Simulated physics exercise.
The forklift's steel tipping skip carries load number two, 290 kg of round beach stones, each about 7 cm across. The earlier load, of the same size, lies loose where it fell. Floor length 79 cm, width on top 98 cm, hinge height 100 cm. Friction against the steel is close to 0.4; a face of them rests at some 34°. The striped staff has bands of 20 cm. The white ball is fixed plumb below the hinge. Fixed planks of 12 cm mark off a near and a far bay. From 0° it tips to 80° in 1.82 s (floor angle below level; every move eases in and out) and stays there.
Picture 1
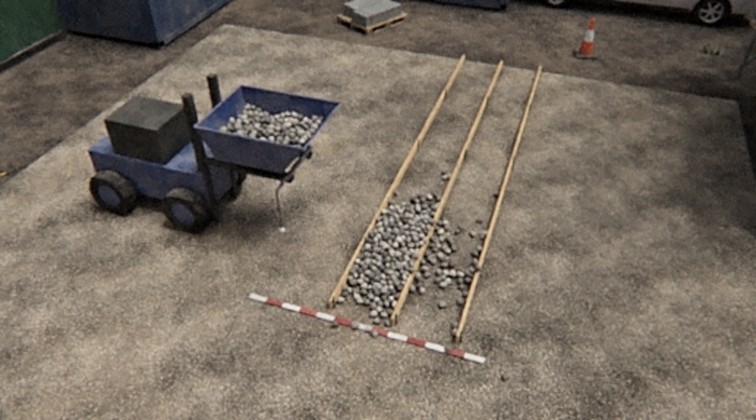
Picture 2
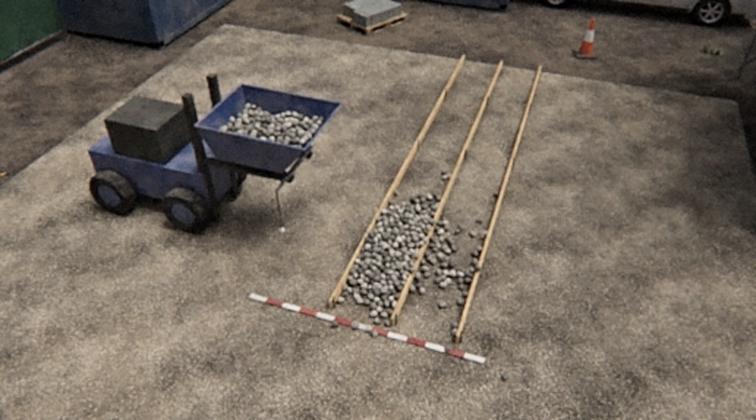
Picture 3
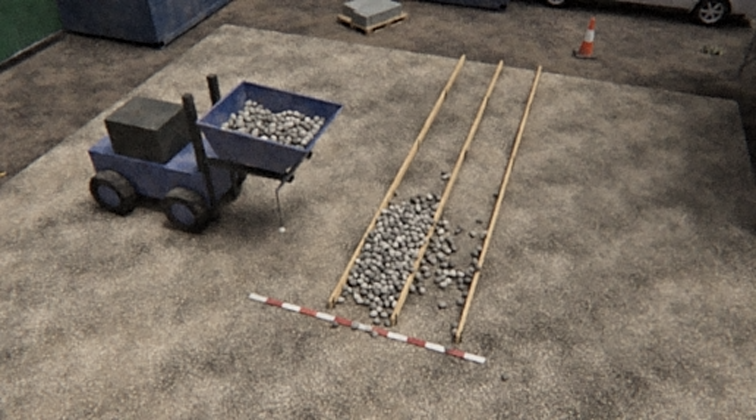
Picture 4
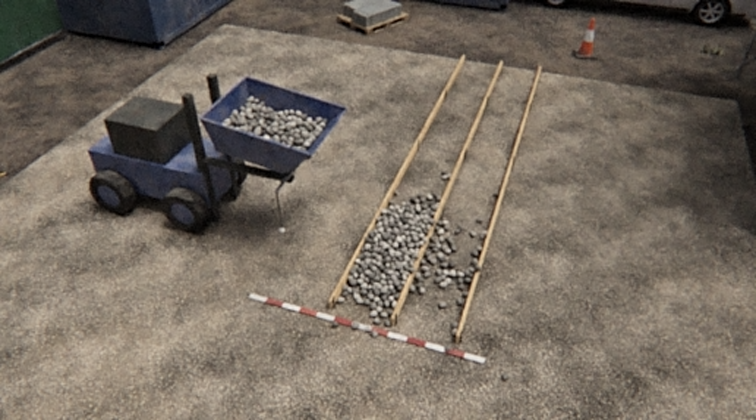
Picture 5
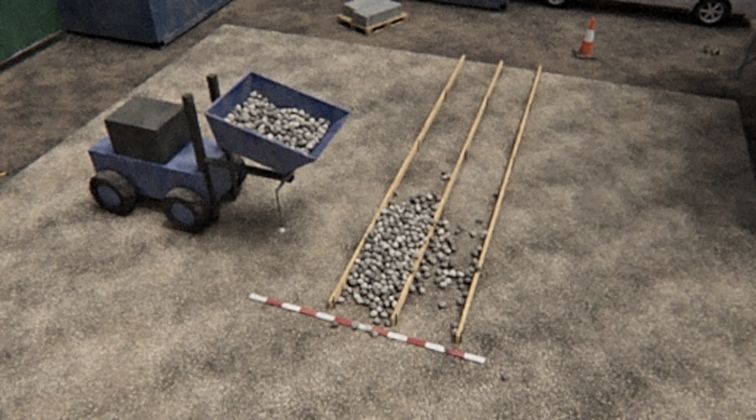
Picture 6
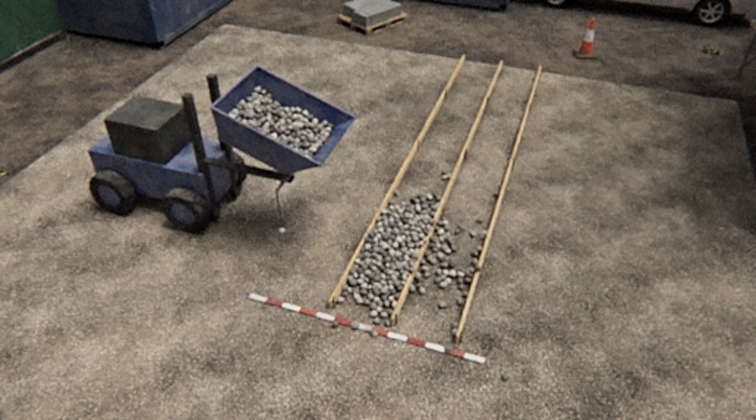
The blue skip on the forklift, loaded with grey stones, starts out level and begins tilting slowly, its right-hand lip dipping below the raised back. It keeps tilting until its floor slopes clearly down to the right, the stones still inside, while the forklift and the loose heap among the wooden rails stay still.
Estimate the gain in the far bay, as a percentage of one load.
Close to 29 parts in a hundred.
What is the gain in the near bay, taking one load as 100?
About 60 per cent.
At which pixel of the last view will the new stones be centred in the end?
Their middle is at about (394, 241).
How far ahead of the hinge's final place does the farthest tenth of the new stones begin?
Roughly 180 cm ahead of it.
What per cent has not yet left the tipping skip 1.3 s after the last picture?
It holds some 30 per cent.
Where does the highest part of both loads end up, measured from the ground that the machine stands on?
About 36 cm above it.
Then, 0.8 s after the last picture the floor is at 67°; in per cent of one load, 100 in the tipping skip, 89 in the near bay, 10 in the far bay; the foremost stones are at (474, 293).
Then, 1.3 s after the last picture the floor is at 80°; in per cent of one load, 30 in the tipping skip, 5 short of the bays, 152 in the near bay, 12 in the far bay; the foremost stones are at (474, 293).
Then, 1.7 s after the last picture the floor is at 80°; in per cent of one load, 5 in the tipping skip, 6 short of the bays, 159 in the near bay, 30 in the far bay; the foremost stones are at (475, 291).
Then, 4.1 s after the last picture the floor is at 80°; in per cent of one load, 0 in the tipping skip, 10 short of the bays, 150 in the near bay, 40 in the far bay; the foremost stones are at (470, 310). Net gain in the far bay, 29.
